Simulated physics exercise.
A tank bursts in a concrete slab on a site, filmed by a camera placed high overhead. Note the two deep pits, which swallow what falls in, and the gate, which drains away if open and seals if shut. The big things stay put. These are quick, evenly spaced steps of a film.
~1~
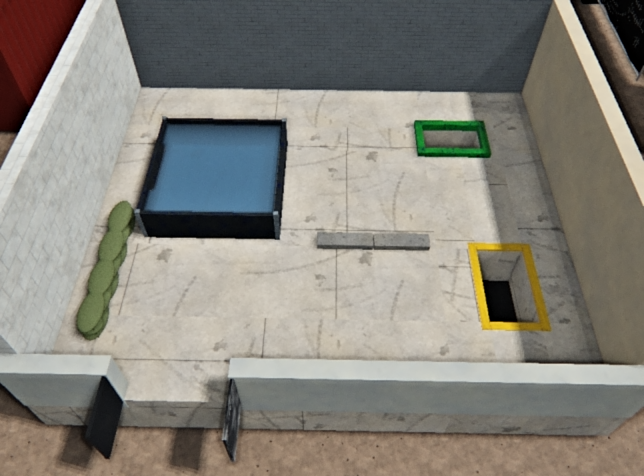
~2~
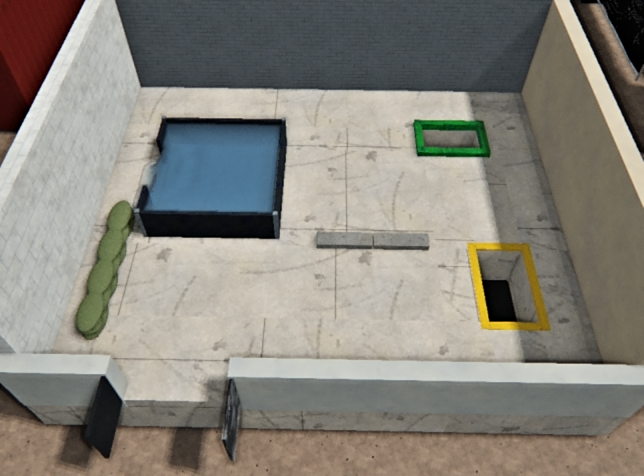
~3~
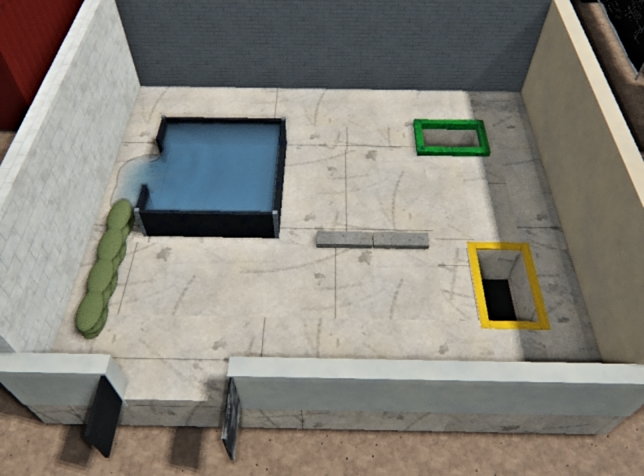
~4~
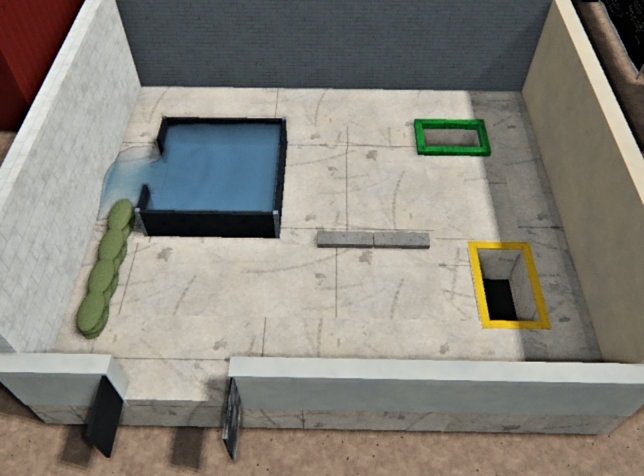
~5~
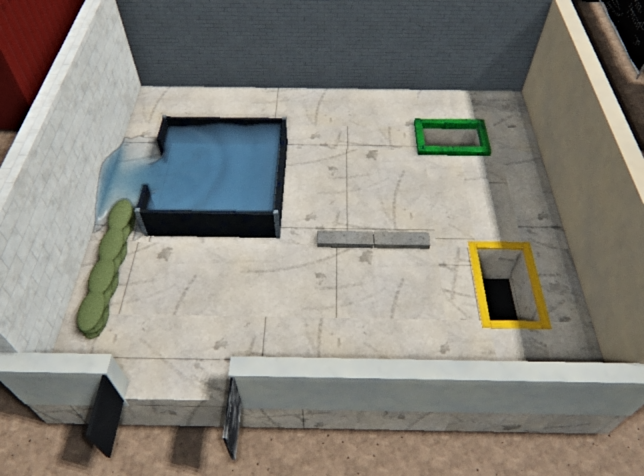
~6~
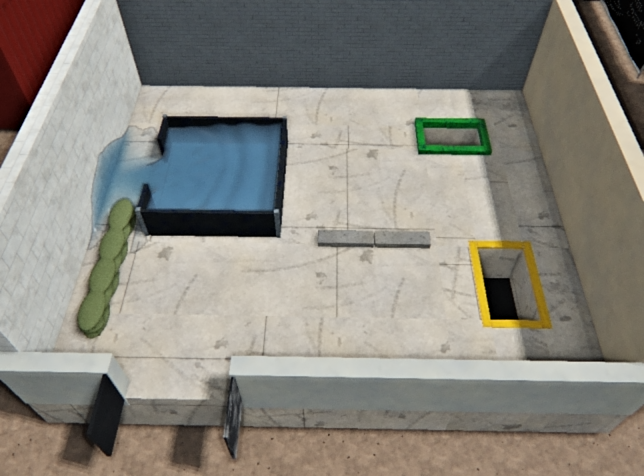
Blue water pouring through a gap in the left side of a dark open tank, spreading across concrete to the pale wall.
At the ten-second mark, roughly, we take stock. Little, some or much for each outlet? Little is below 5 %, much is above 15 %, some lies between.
The gate gets little. The green pit gets little. The yellow pit gets some.
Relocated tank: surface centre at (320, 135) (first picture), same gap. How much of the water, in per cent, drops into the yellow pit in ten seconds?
Estimate for the yellow pit - some 2 in a hundred.
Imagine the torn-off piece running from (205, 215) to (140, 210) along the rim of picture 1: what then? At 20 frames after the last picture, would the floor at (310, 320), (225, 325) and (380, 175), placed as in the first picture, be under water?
In the order asked: Out of reach, sodden, out of reach.
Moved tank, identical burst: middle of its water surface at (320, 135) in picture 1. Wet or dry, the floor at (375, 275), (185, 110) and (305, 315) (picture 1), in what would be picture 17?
Spot one unwetted, spot two wetted, spot three unwetted.
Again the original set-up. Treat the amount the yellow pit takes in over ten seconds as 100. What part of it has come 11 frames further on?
Working it through, I arrive at 0 %.
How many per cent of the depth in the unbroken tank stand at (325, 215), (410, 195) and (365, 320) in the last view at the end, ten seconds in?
In order: 6, 6, 4 %.
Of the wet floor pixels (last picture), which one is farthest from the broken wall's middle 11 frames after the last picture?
Close to (45, 378).
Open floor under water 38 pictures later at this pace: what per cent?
Share estimate: About 70 per cent.
A moment on, water covers 10 % of the floor; the gate 0 %, the green pit 0 %, the yellow pit 0 %.
Next, water covers 15 % of the floor; the gate 0 %, the green pit 0 %, the yellow pit 0 %.
Then, water covers 35 % of the floor; the gate 0 %, the green pit 0 %, the yellow pit 0 %.
Later, water covers 70 % of the floor; the gate 2 %, the green pit 0 %, the yellow pit 0 %.
In the end, water covers 90 % of the floor; the gate 3 %, the green pit 0 %, the yellow pit 8 %.
